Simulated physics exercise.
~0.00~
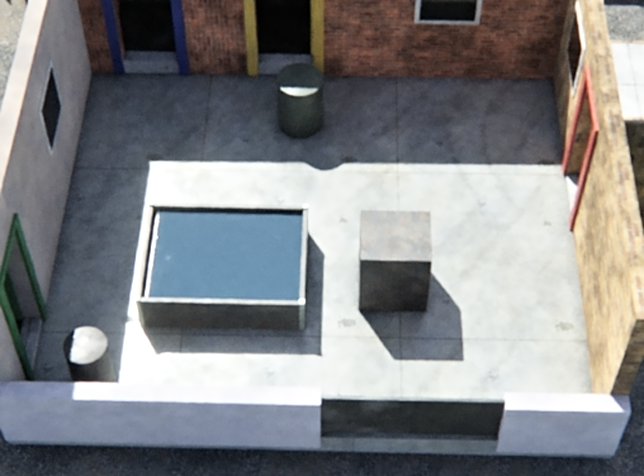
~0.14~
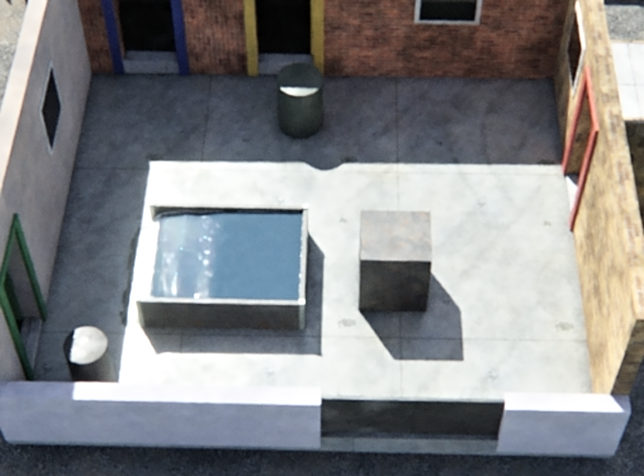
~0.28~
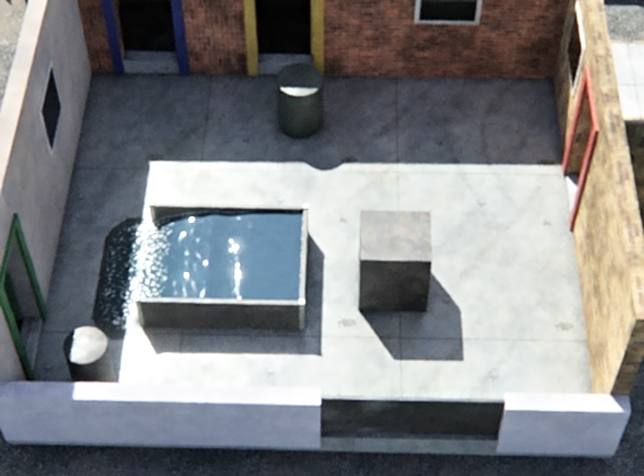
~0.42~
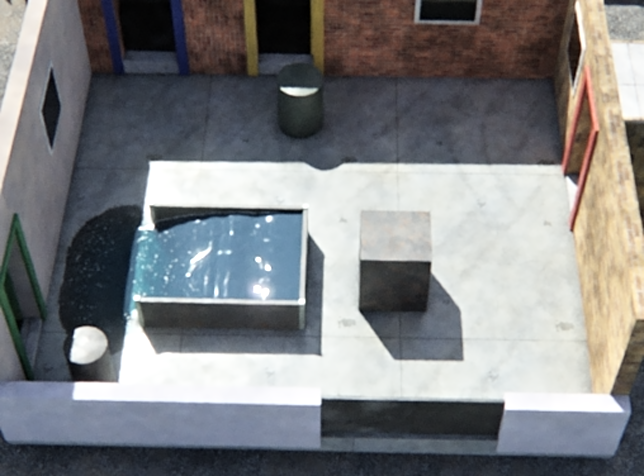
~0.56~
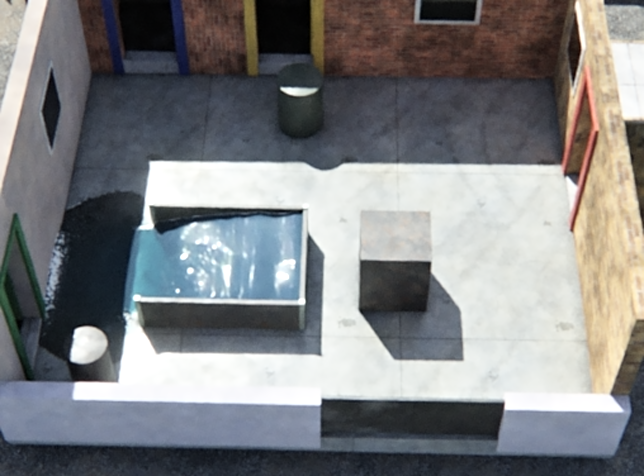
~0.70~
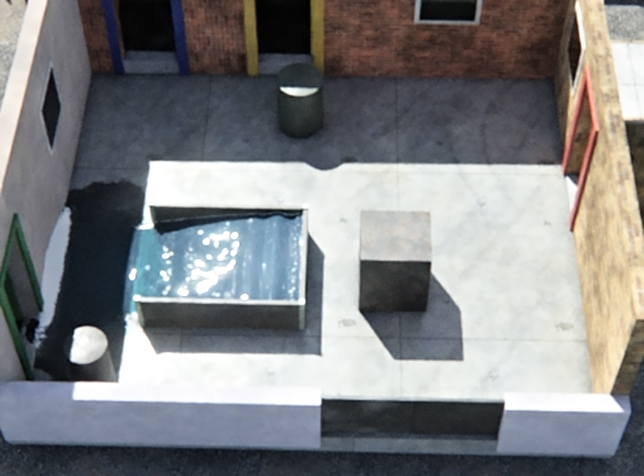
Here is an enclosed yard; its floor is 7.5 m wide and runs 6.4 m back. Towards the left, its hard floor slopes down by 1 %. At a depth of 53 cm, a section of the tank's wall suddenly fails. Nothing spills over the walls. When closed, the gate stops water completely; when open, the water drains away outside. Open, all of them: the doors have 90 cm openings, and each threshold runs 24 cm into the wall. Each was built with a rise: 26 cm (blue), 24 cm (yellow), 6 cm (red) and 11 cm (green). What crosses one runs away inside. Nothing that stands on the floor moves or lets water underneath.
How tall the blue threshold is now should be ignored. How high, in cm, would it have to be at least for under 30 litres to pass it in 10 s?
At least about 13.5 cm.
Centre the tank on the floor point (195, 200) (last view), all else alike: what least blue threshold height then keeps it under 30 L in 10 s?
Then close to 17 cm.
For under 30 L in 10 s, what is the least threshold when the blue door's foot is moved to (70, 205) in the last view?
You'd want it roughly 16 cm high.
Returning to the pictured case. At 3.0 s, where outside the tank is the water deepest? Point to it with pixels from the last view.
About (25, 415).
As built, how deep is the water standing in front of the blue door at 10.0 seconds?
Some 6.5 centimetres.
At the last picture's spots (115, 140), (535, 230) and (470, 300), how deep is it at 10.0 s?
In that order: 7, 6 and 2 cm.
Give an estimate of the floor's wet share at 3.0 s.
30 %.
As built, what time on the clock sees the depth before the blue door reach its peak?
Peak time: About 3.0 s.
After 1.4 s water covers 10 % of the floor, deepest (38 cm) near (64, 282); it has not reached the blue door.
After 3.0 s water covers 30 % of the floor, deepest (36 cm) near (25, 415); 21 cm at the blue door, 0 litres in over its 26 cm threshold.
After 10.0 s water covers 95 % of the floor, deepest (8 cm) near (76, 159); 7 cm at the blue door, 0 litres in over its 26 cm threshold.
At the blue door as built, the water arrived by 2.3 s and peaked near 21 cm at 3.0 s.
With a threshold of 12 cm, 44 litres would have come in within the 10 s; with 16.5 cm, 10 litres. So under 30 litres takes about 13.5 cm.
